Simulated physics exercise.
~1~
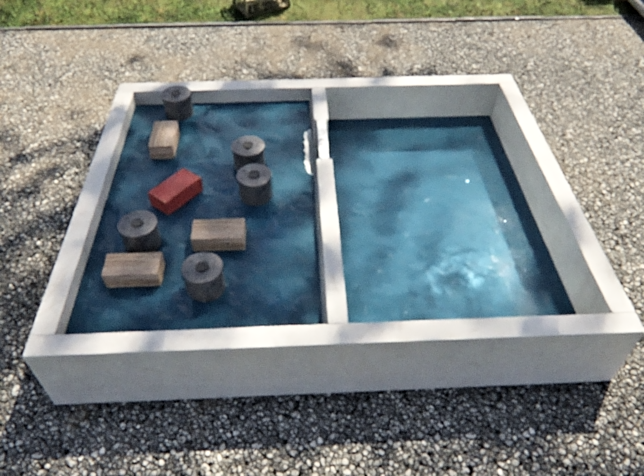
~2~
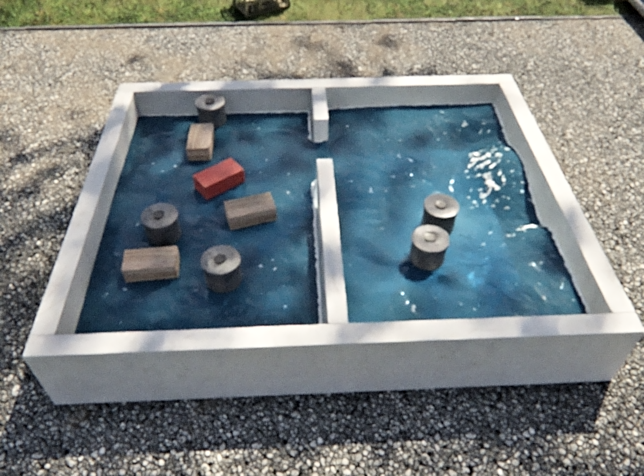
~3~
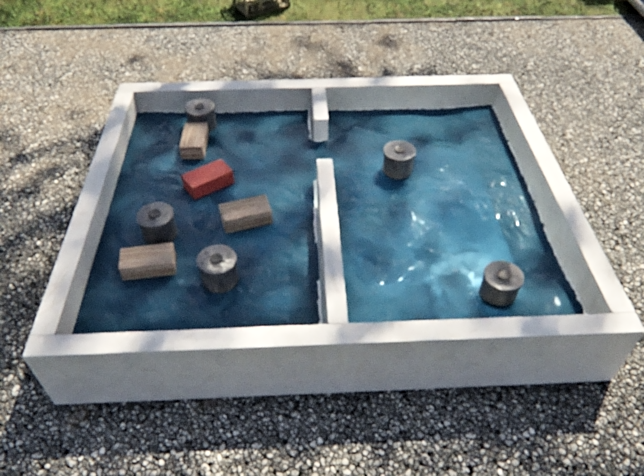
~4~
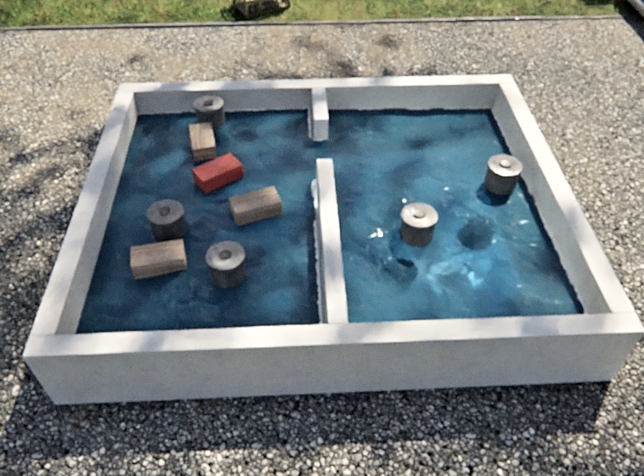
A shallow pale tank of water split by a dividing wall held floating blocks and round grey tubs on its left side; two tubs passed through the gap and drifted about on the right, while the red block and the others stayed floating left.
